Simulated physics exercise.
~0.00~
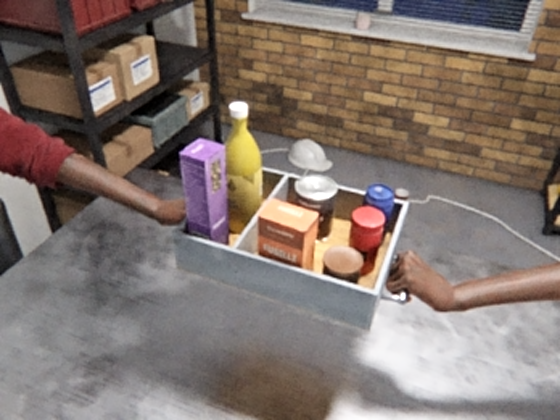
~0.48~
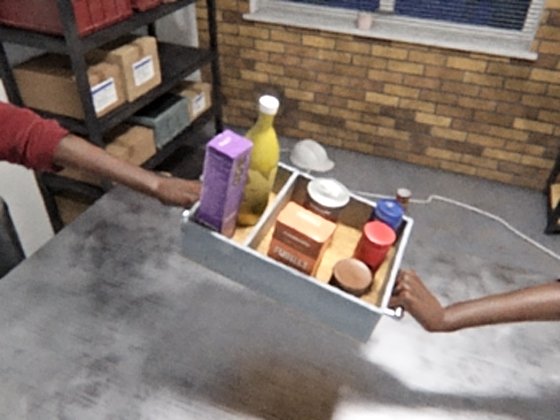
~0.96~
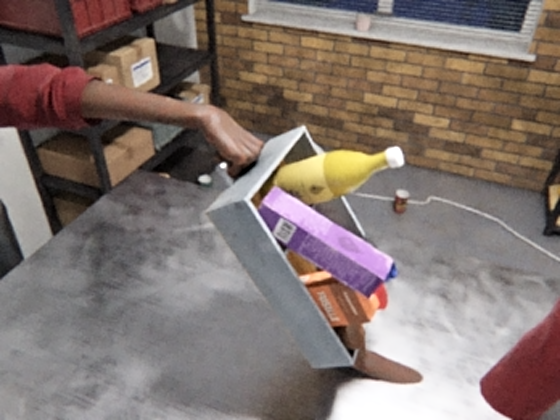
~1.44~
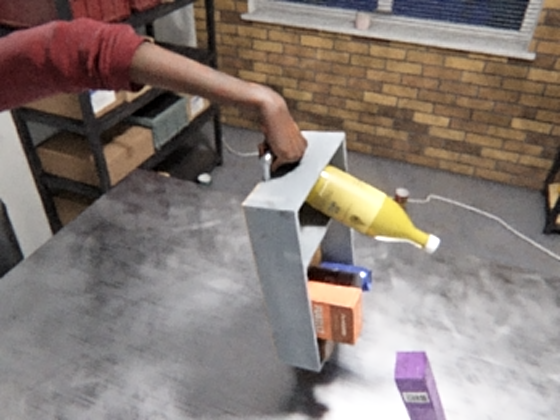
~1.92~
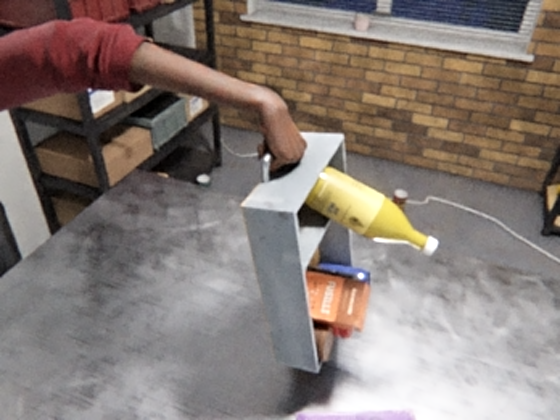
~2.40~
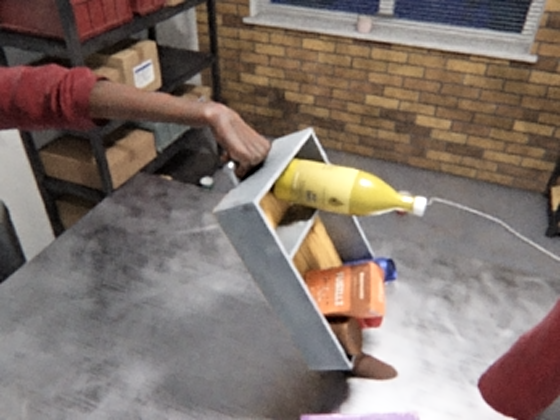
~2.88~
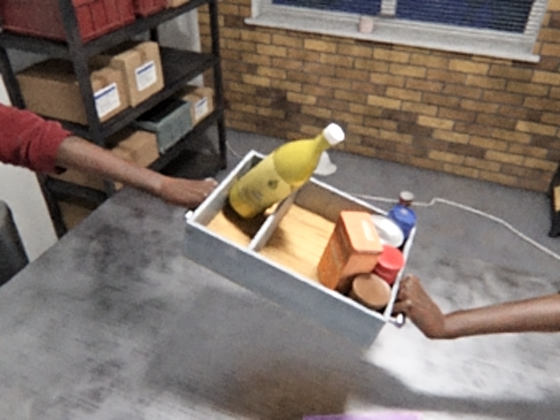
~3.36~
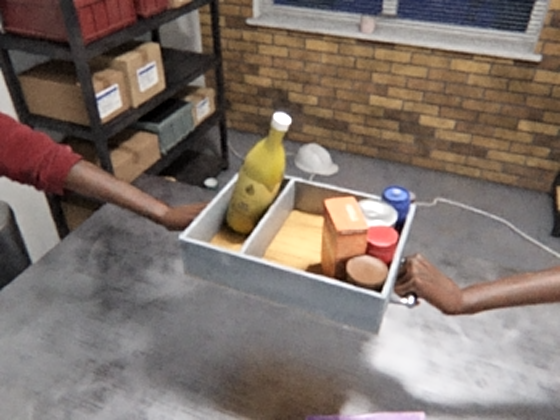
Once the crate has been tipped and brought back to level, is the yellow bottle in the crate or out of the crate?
The yellow bottle is still in the crate. It leans far out over the side while the crate is tipped, but it stays inside as the crate returns to level.
The clip shows two hands holding an open grey crate of groceries above a table and swinging its right side steeply down, so that a purple carton falls out, before they bring it back to level with the yellow bottle and the other items still inside.
